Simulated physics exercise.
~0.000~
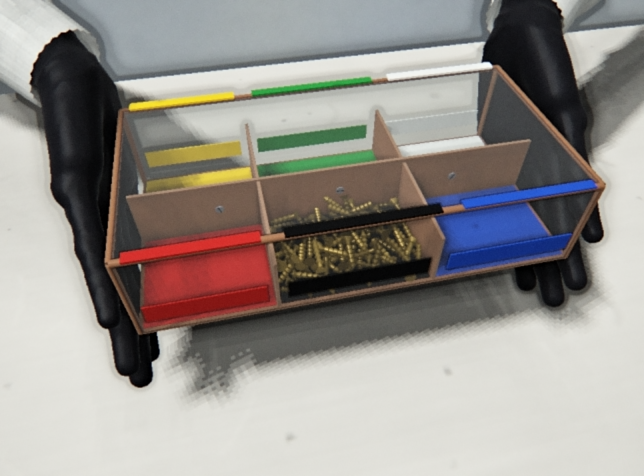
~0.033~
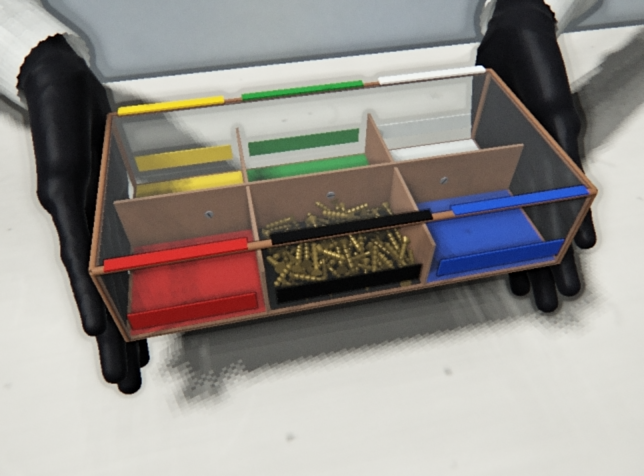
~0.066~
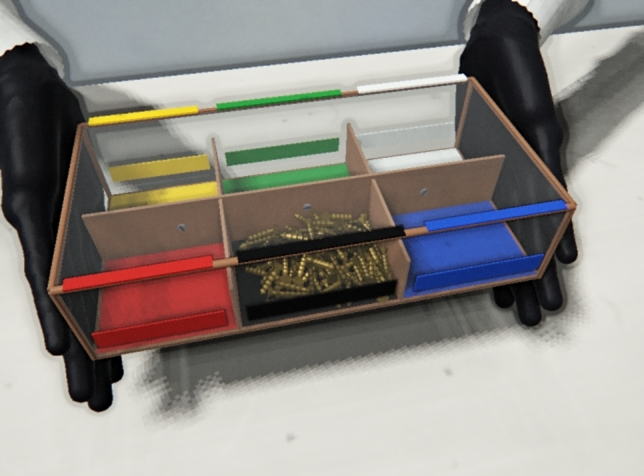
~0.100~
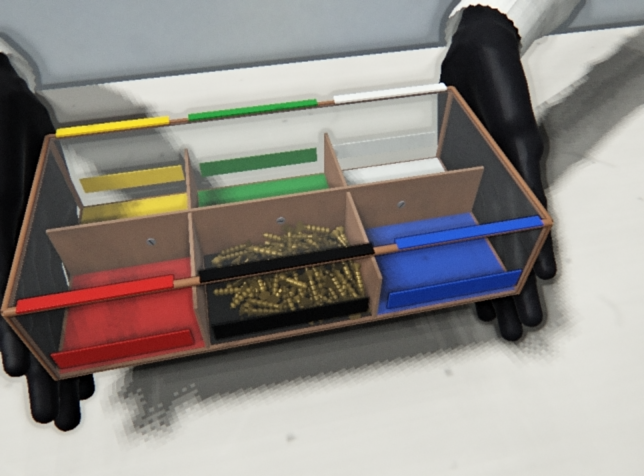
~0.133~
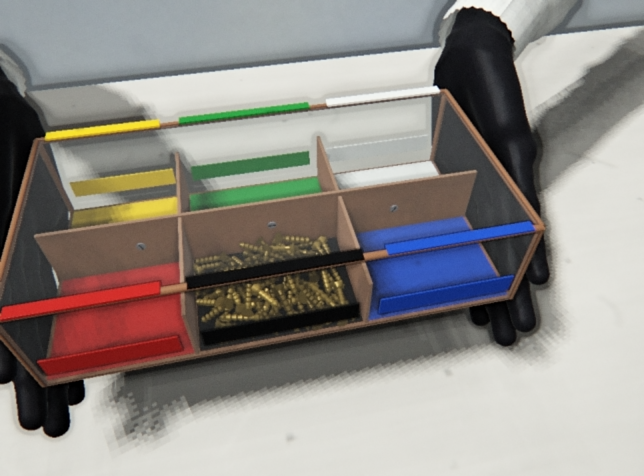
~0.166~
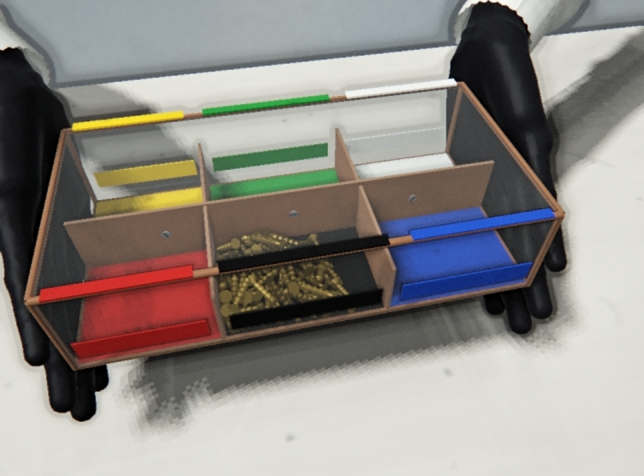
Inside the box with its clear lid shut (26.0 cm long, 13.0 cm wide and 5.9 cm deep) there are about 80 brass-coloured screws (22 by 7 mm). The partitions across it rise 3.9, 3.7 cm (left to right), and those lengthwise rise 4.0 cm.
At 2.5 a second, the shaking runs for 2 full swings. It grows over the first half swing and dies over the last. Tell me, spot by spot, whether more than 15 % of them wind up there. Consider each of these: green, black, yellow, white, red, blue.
Result: Green compartment is a miss, black compartment is a hit, yellow compartment is a miss, white compartment is a miss, red compartment is a miss, blue compartment is a miss.
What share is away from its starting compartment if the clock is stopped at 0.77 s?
About 10 %.
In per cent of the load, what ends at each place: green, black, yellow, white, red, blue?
In per cent: Green 0; black 90; yellow 0; white 5; red 0; blue 5.
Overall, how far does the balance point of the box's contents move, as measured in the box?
I'd put it at close to 0.5 centimetres.
Then, at 0.40 s, tilt 0 degrees; black 95 %; middle of all pieces near (379, 222).
Then, at 0.59 s, tilt 0 degrees; black 95 %; middle of all pieces near (303, 250).
Then, at 0.77 s, tilt 0 degrees; black 90 %, white 5 %, blue 5 %; middle of all pieces near (386, 217).
After 0.94 s, tilt 0 degrees; black 90 %, white 5 %, blue 5 %; middle of all pieces near (339, 245).
At rest (1.3 s), green 0 %, black 90 %, yellow 0 %, white 5 %, red 0 %, blue 5 %.
